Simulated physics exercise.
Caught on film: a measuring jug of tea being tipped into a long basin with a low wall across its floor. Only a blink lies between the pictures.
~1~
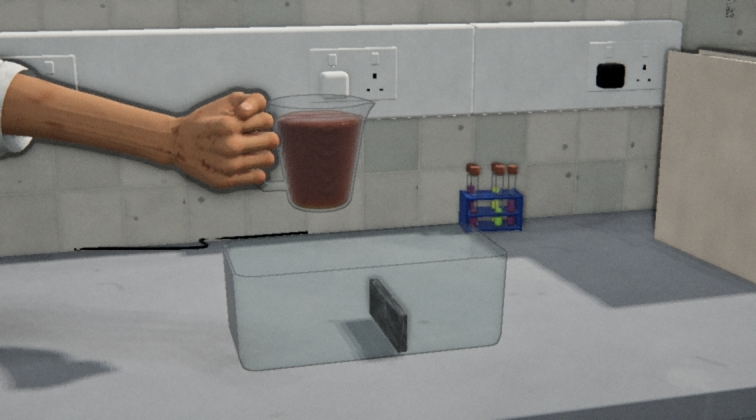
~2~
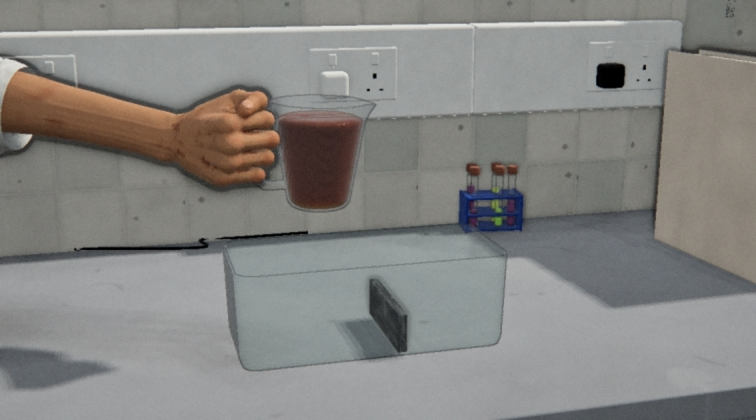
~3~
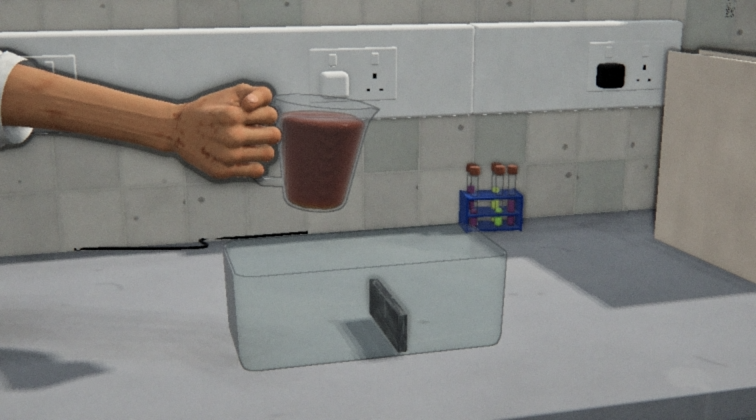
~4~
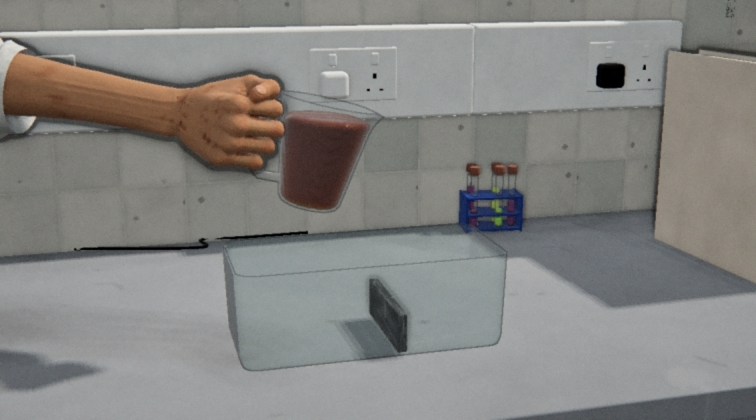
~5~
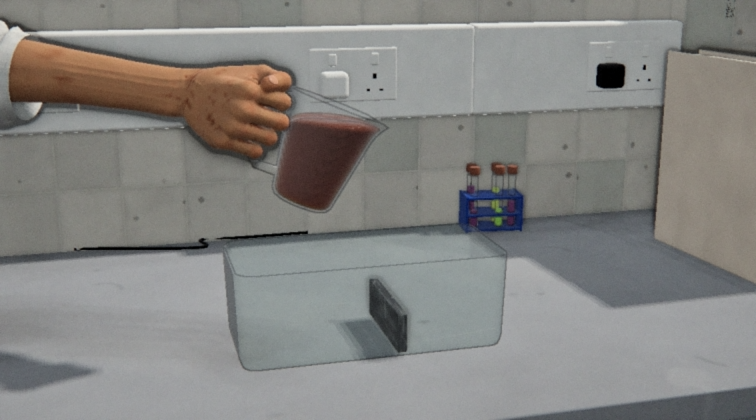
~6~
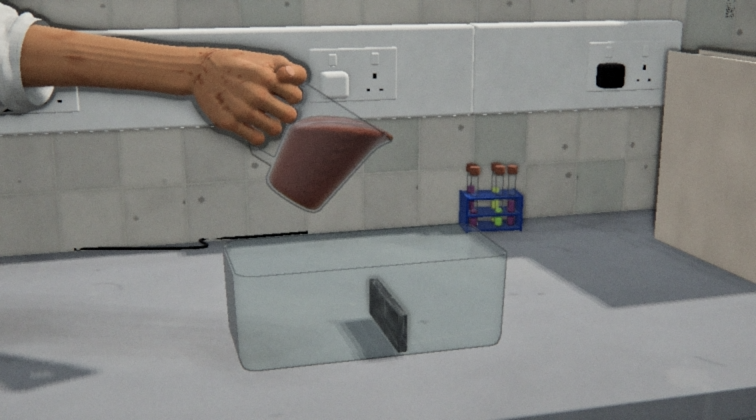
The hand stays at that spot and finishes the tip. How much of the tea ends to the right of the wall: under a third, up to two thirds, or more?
In the end over two thirds is right of the wall.
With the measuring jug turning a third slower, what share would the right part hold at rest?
Some 95 per cent.
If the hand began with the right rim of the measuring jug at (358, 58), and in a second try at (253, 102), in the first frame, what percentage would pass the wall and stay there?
Roughly 90 per cent, and 5 per cent.
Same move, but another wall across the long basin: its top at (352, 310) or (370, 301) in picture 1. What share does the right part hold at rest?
About 90 and 95 per cent.
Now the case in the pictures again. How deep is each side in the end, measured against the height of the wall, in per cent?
Near 0 on the left, 70 on the right.
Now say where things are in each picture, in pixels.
The first picture shows tilt 0°; pouring edge (375, 101); surface from (274, 119) to (361, 116); the long basin's rim runs from (229, 260) to (489, 240); the wall's top is at (387, 297).
The second picture shows tilt 2°; pouring edge (376, 103); surface from (275, 117) to (362, 116).
The third picture shows tilt 6°; pouring edge (379, 107); surface from (279, 116) to (364, 118).
The fourth picture shows tilt 13°; pouring edge (384, 115); surface from (283, 116) to (368, 120).
The fifth picture shows tilt 23°; pouring edge (389, 126); surface from (287, 121) to (378, 124).
The sixth picture shows tilt 34°; pouring edge (392, 140); surface from (286, 134) to (389, 132); 1 per cent is over the edge.
A moment on, the measuring jug is tipped on its side and 47 per cent is still to pour, 0 is left of the wall and 30 right of it.
Next, the measuring jug is tipped right over and 6 per cent is still to pour, 4 is left of the wall and 81 right of it.
Then the measuring jug is tipped right over and 0 per cent is still to pour, 6 is left of the wall and 91 right of it.
Later the measuring jug is tipped right over and 0 per cent is still to pour, 6 is left of the wall and 92 right of it.
In the end 6 per cent lies left of the wall, 92 right of it and 2 outside.
